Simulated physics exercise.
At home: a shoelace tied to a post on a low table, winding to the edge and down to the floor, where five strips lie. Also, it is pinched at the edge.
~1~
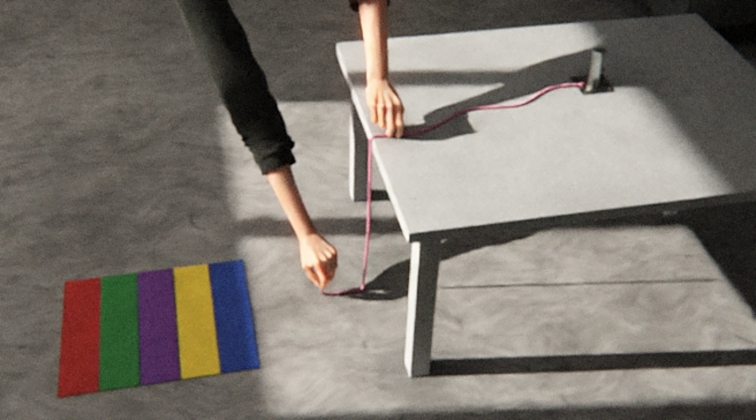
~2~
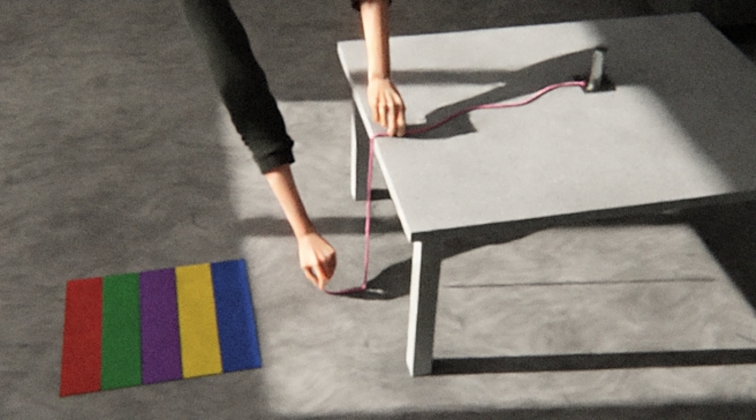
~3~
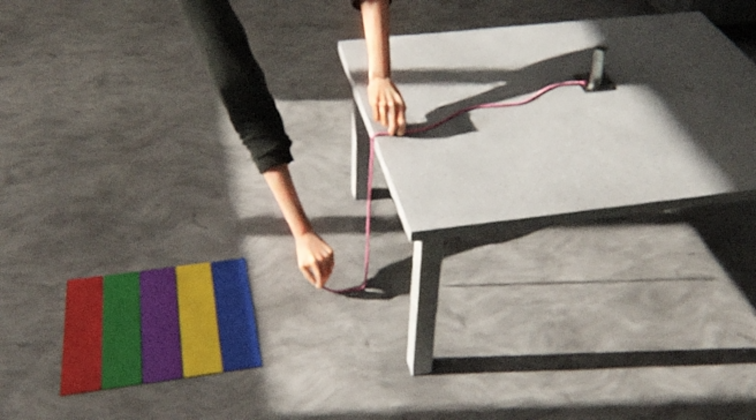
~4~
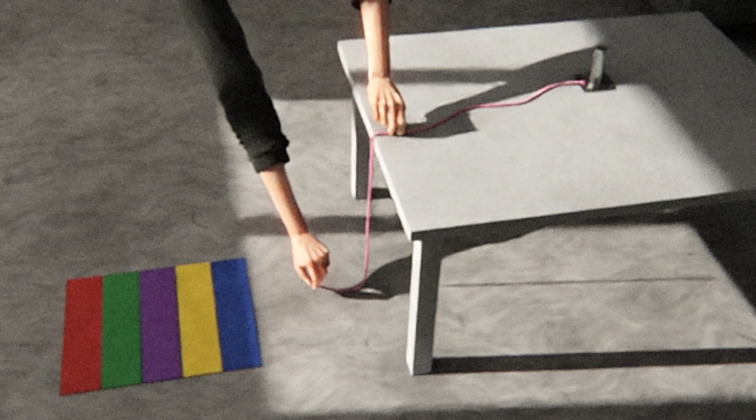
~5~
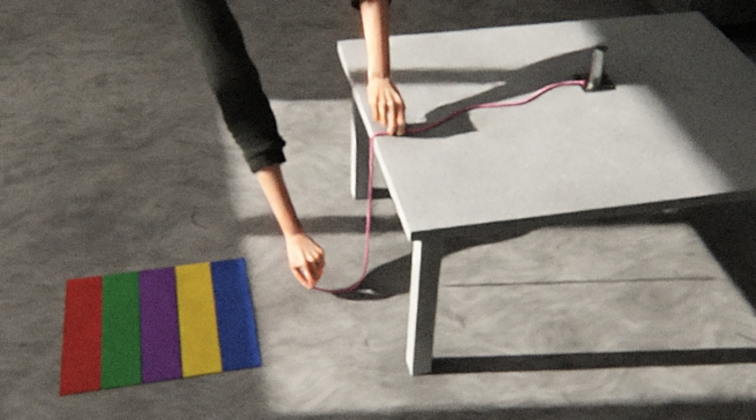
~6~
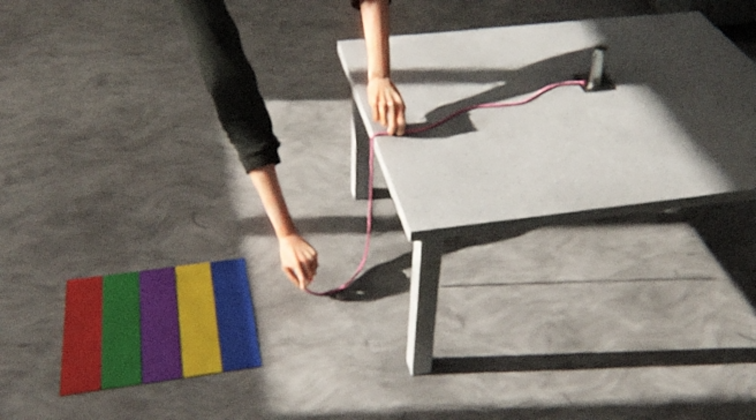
We see one hand pinching a pink shoelace at the edge of a low table, where it winds from a post, while another hand draws its lower end slightly left along the floor, near five coloured strips.
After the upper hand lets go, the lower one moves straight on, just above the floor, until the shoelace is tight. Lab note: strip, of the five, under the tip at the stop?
Yellow.
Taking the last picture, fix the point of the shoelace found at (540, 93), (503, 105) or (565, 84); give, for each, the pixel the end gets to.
First (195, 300), next (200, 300), last (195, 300).
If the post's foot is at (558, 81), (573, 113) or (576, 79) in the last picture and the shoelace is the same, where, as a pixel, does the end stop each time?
(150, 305), (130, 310) and (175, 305), roughly.
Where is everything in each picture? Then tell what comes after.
The first frame shows end (321, 285); blue (238, 349); yellow (199, 355); purple (160, 360); green (119, 366); red (79, 372).
The second frame shows end (319, 284); shoelace through (551, 88) (494, 106) (433, 127) (371, 157) (368, 218) (365, 278).
The third frame shows end (317, 284).
The fourth frame shows end (313, 284); shoelace through (551, 87) (494, 105) (433, 126) (372, 156) (369, 217) (365, 277).
The fifth frame shows end (308, 285).
The sixth frame shows end (301, 286); shoelace through (551, 87) (494, 106) (433, 126) (372, 156) (370, 217) (355, 276).
Soon after, end near (264, 291); short of the strips.
Then, end near (219, 297); over blue.
At full stretch, end near (193, 300); over yellow. The yellow one.
